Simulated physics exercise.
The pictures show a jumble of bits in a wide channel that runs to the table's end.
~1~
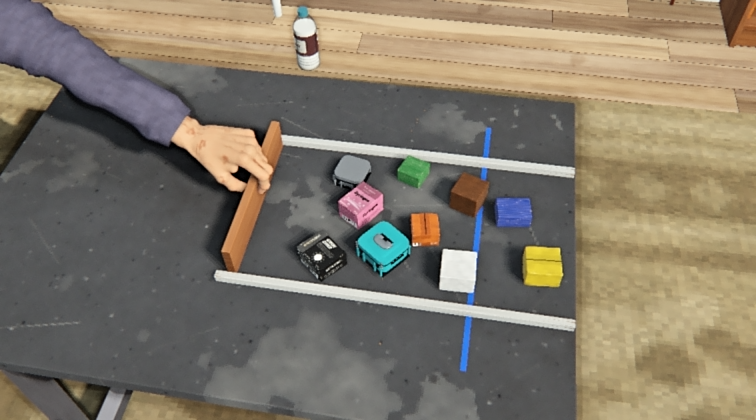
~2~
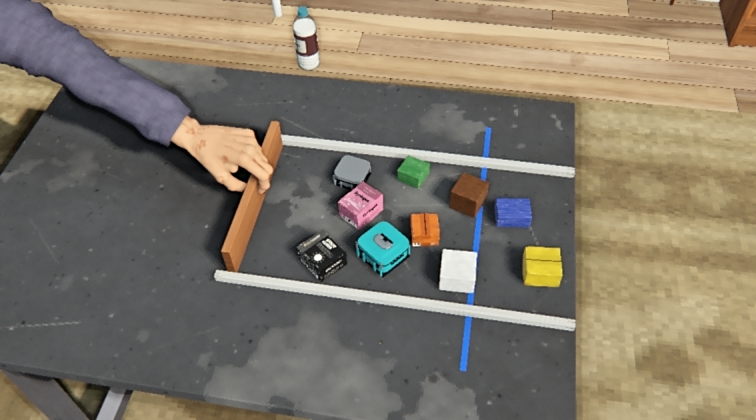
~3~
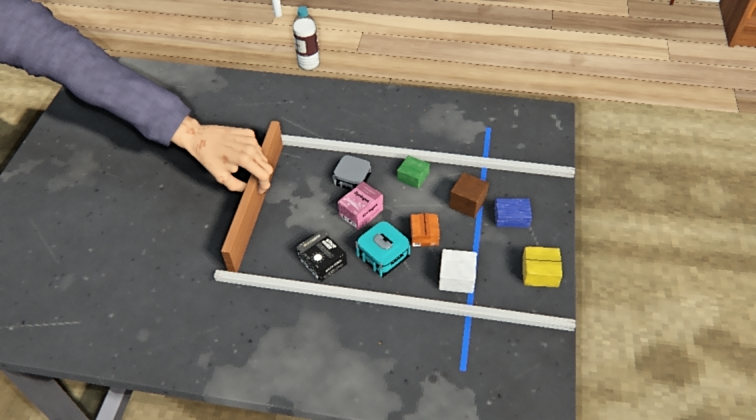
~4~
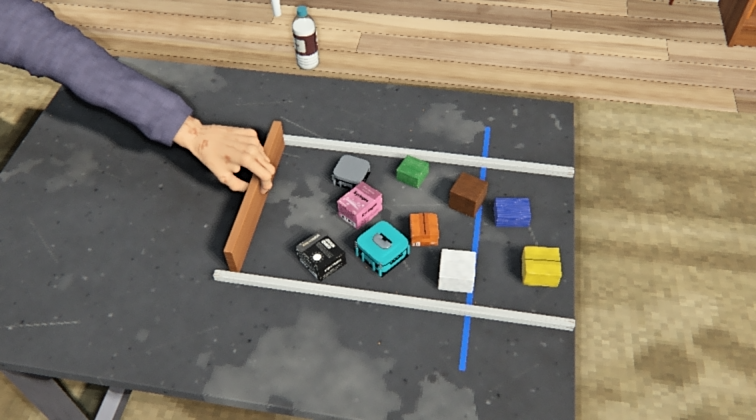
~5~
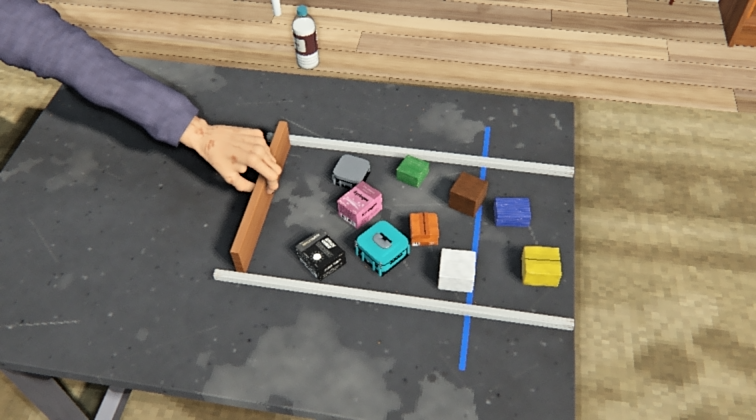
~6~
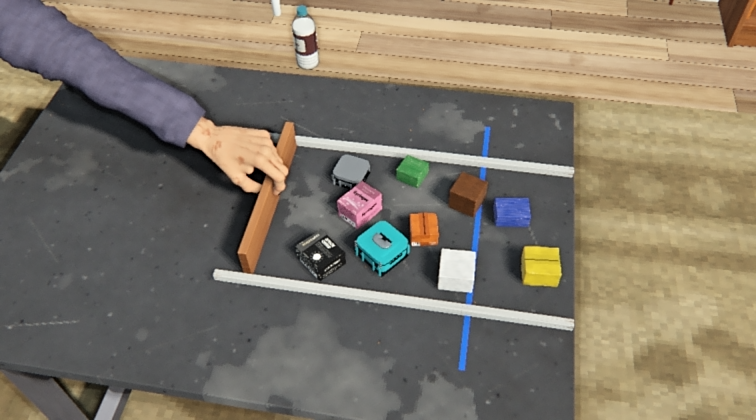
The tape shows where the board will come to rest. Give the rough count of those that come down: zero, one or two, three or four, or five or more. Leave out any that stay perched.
Here the number that fall off is zero.
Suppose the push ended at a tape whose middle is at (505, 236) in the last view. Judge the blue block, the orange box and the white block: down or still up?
The blue block goes over, the orange box stays on, the white block holds on.
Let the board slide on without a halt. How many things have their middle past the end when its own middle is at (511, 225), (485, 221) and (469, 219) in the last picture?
Past the end: 2, 0 and 0.
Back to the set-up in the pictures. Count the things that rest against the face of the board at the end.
In contact: 3.
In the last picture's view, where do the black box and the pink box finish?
The black box at (497, 285), the pink box at (492, 214).
Early on, none off yet; yellow box at rest near (541, 266); blue block at rest near (512, 212); brown block at rest near (468, 195).
A while later, none off yet; yellow box at rest near (543, 266); blue block travelled a little near (530, 215); brown block travelled about its own width near (499, 197).
Finally, the number that fall off is zero.
